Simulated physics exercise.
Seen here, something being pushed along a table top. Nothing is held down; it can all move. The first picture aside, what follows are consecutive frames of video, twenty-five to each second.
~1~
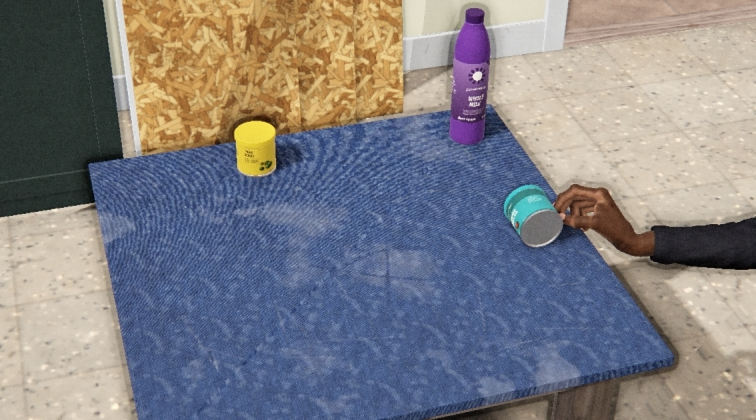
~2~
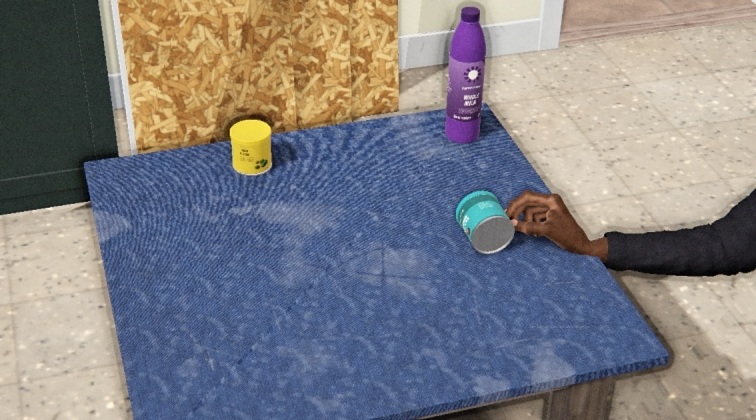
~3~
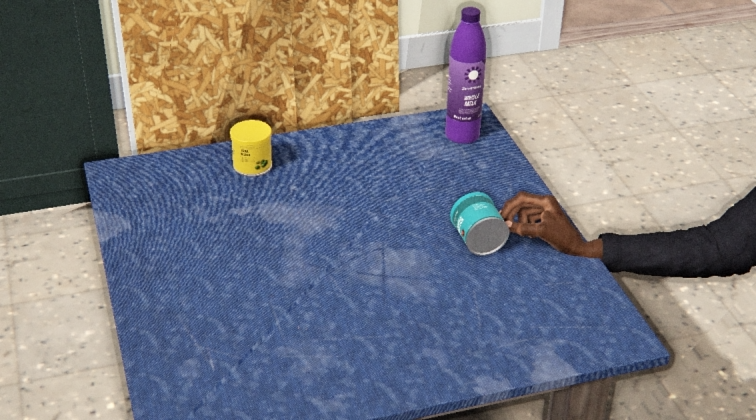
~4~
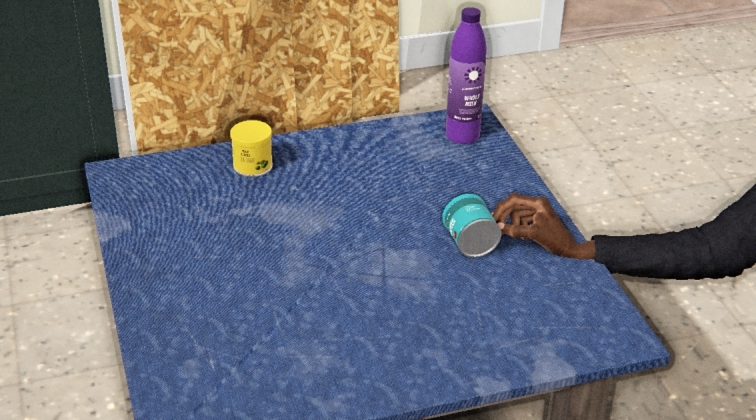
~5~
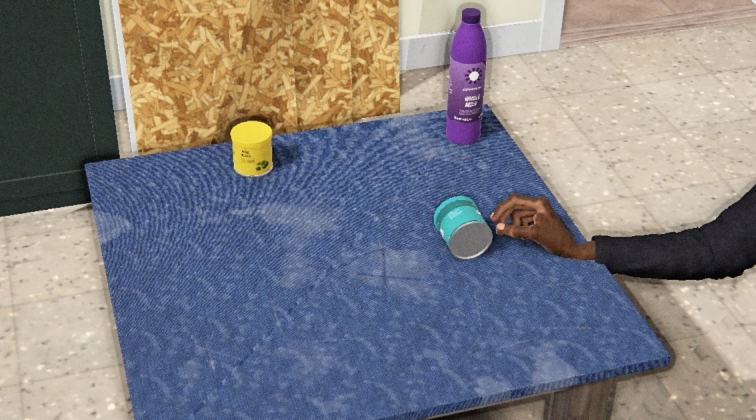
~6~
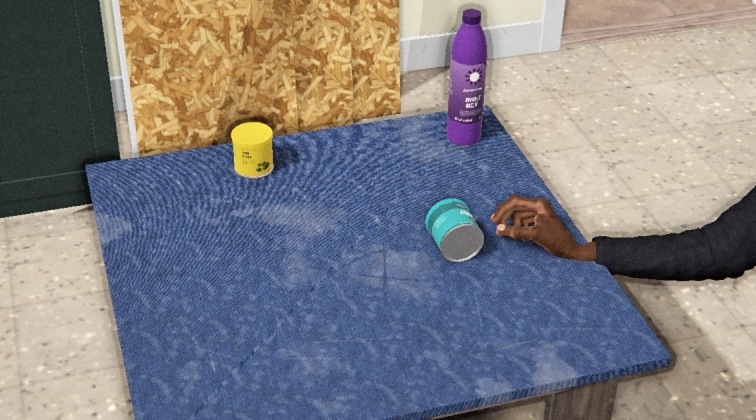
On a blue table with a yellow container and a purple bottle near its back edge, a hand pushes a tilted turquoise tin to the left, then the tin separates from the fingers and shifts slightly farther left.
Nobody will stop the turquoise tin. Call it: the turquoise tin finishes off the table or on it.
On it.
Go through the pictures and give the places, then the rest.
The first frame shows under the hand; turquoise tin (533, 216).
The second frame shows under the hand; turquoise tin (485, 223).
The third frame shows under the hand; turquoise tin (480, 224).
The fourth frame shows turquoise tin (472, 226).
The fifth frame shows turquoise tin (463, 228) displaced a little.
The sixth frame shows turquoise tin (455, 230) displaced a little.
Then, 0.10 s past the last view, turquoise tin displaced about its own width near (434, 234).
Then, 0.30 s past the last view, turquoise tin displaced well along near (400, 240).
Then, 0.60 s past the last view, turquoise tin displaced well along near (366, 246).
Finally, moved from the start, turquoise tin. Final places as the last picture's camera would see them, turquoise tin near (353, 248).
